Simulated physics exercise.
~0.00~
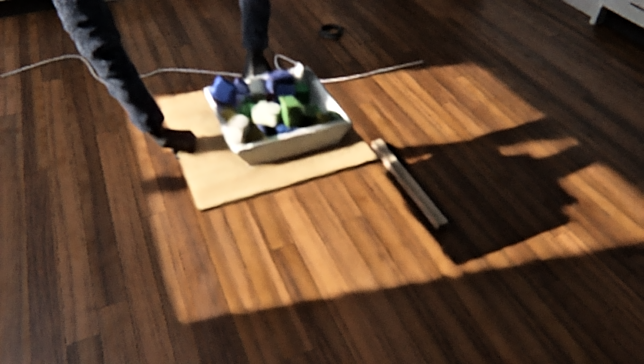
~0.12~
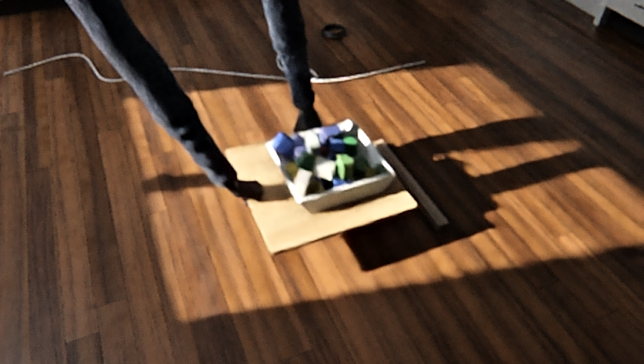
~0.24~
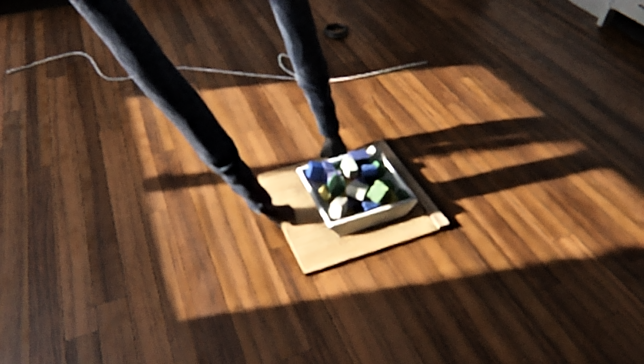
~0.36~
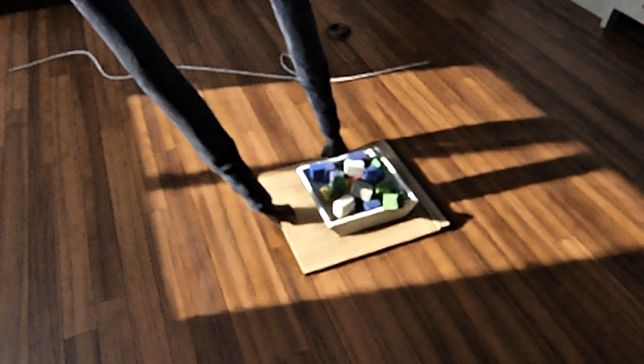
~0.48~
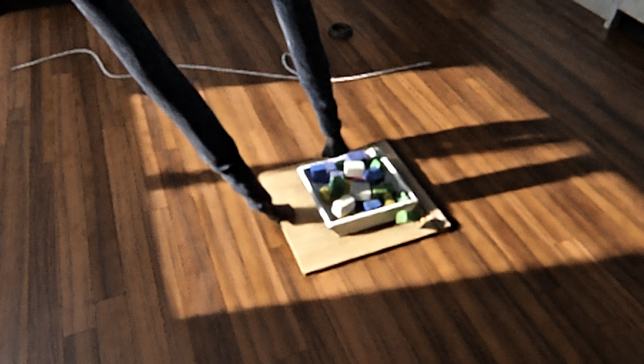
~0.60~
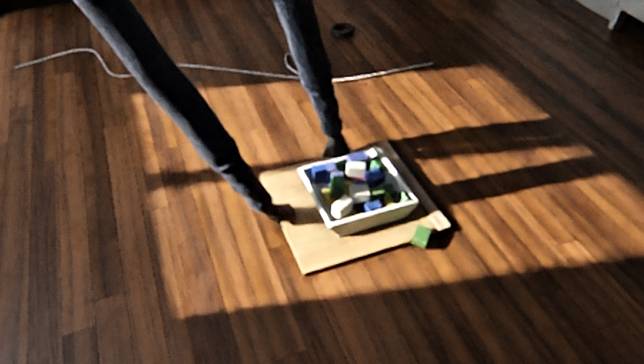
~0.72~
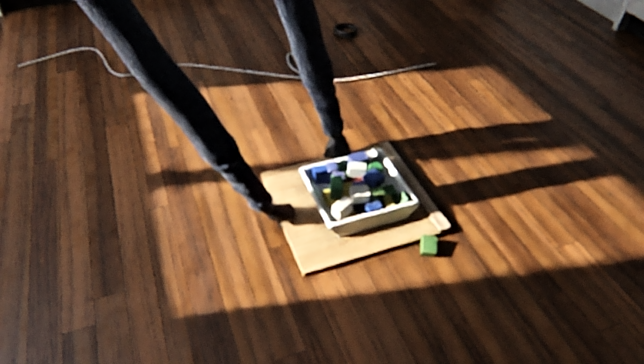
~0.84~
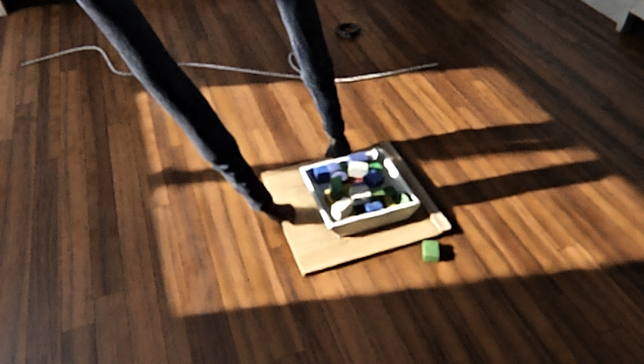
At first, two dark, slender arms reach down to a tan board on a sunlit wooden floor, with a white tub of blue, green and white toy bricks sitting on it. The arms move the board to the right and toward the viewer, carrying the tub toward a thin batten on the floor. The board reaches the batten and stops, and the bricks shift inside the tub. One green brick tips over the near right wall, drops onto the board's corner and tumbles onto the floor. It comes to rest just beyond the board, while the other bricks stay in the tub and the arms hold still.
